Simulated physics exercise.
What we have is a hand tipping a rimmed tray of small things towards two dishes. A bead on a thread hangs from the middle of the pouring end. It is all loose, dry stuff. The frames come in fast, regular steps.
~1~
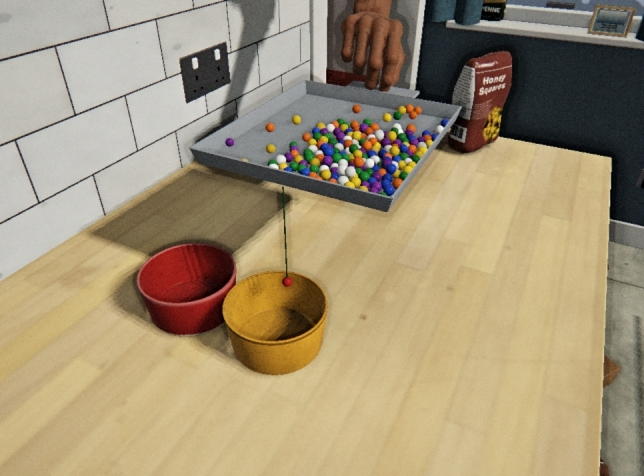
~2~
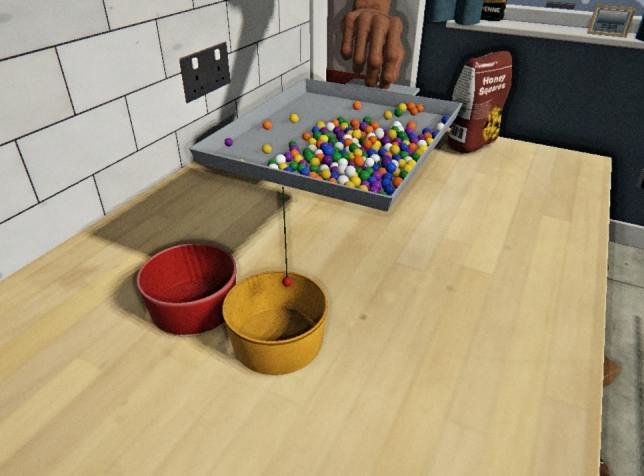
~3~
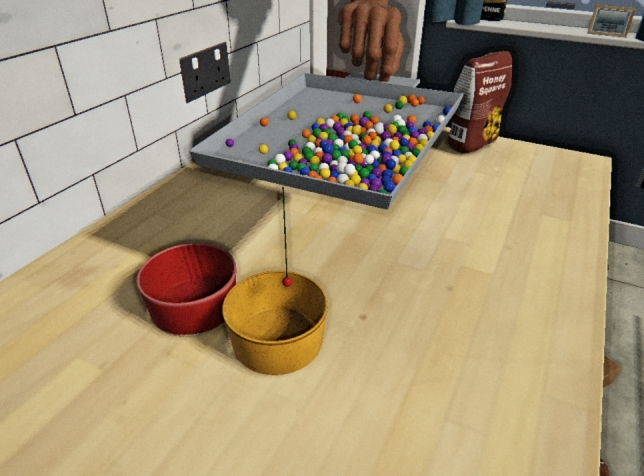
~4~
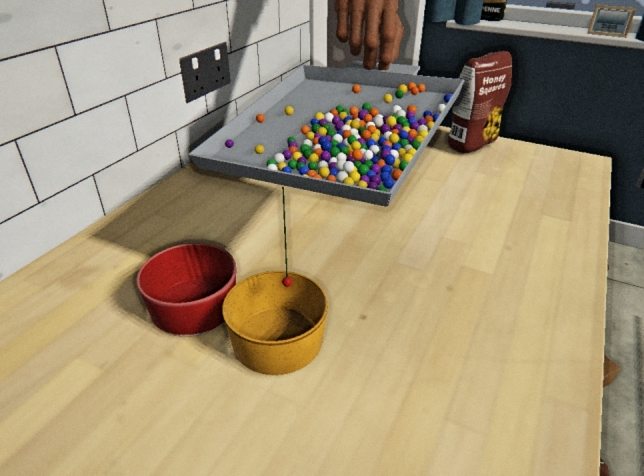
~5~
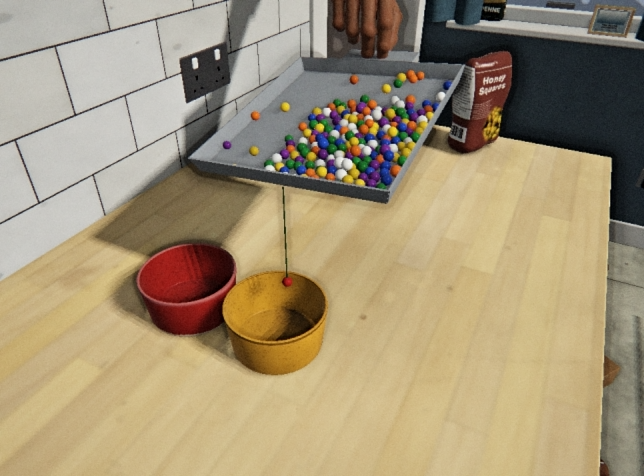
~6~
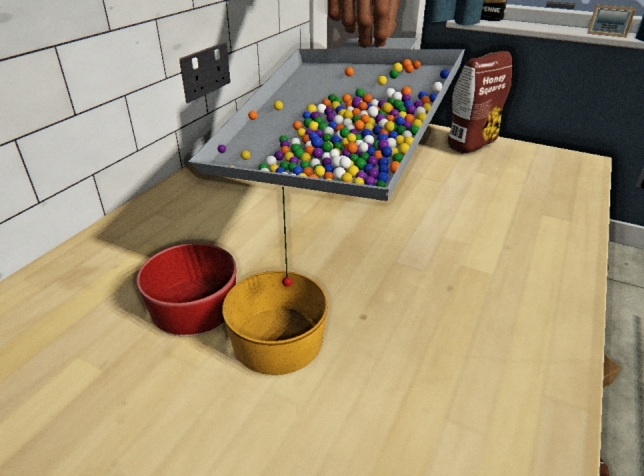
A grey tray of colourful little balls tilted slowly as a hand raised its far end, its near left corner dipping lowest, and some balls began shifting above the still red and yellow dishes.
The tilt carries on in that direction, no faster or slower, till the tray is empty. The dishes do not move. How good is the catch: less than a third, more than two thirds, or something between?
Together they catch over two thirds.
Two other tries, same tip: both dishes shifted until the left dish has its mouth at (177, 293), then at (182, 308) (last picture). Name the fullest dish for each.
The first try: Left. The second: The left one.
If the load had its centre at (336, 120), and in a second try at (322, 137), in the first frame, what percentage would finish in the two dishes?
The first gives 100 %, the second 90 %.
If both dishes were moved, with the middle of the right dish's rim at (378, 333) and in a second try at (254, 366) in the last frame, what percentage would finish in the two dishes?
The first gives 20 %, the second 10 %.
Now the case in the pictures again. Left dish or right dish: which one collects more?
More ends in the left-hand dish.
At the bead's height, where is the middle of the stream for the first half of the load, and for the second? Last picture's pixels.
Around (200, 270) and then (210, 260).
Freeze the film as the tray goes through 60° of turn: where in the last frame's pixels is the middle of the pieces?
Close to (250, 163).
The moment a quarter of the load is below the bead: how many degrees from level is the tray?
Near 75 degrees.
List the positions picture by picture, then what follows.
Corners of the pouring end at (196, 147) and (389, 194), level; middle of the load at (361, 153), round plastic beads; left dish at (158, 316); right dish at (249, 354); bead on its thread at (287, 282), in the first frame.
Corners of the pouring end at (196, 147) and (388, 194), level; middle of the load at (361, 152), in the second frame.
Corners of the pouring end at (196, 149) and (388, 192), tipped barely, lowest at the left corner; middle of the load at (361, 148), in the third frame.
Corners of the pouring end at (195, 153) and (387, 189), tipped a little, lowest at the left corner; middle of the load at (360, 143), a stray few on the move, in the fourth frame.
Corners of the pouring end at (195, 156) and (386, 187), tipped a little, lowest at the left corner; middle of the load at (358, 138), a small part on the move, in the fifth frame.
Corners of the pouring end at (195, 159) and (384, 185), tipped clearly, lowest at the left corner; middle of the load at (353, 134), about a third on the move; left dish at (158, 316); right dish at (249, 354), in the sixth frame.
Soon, tray tipped steeply; most on the tray; a stray few in the right dish; a small part in the left dish; a stray few outside both; a small part in the air.
A while on, tray tipped right over; a stray few on the tray; about a quarter in the right dish; about two thirds in the left dish; a small part outside both; a small part in the air.
Towards the end, tray tipped past a quarter turn; about a quarter in the right dish; most in the left dish; a small part outside both.
Finally, tray tipped past a quarter turn; about a quarter in the right dish; most in the left dish; a small part outside both.
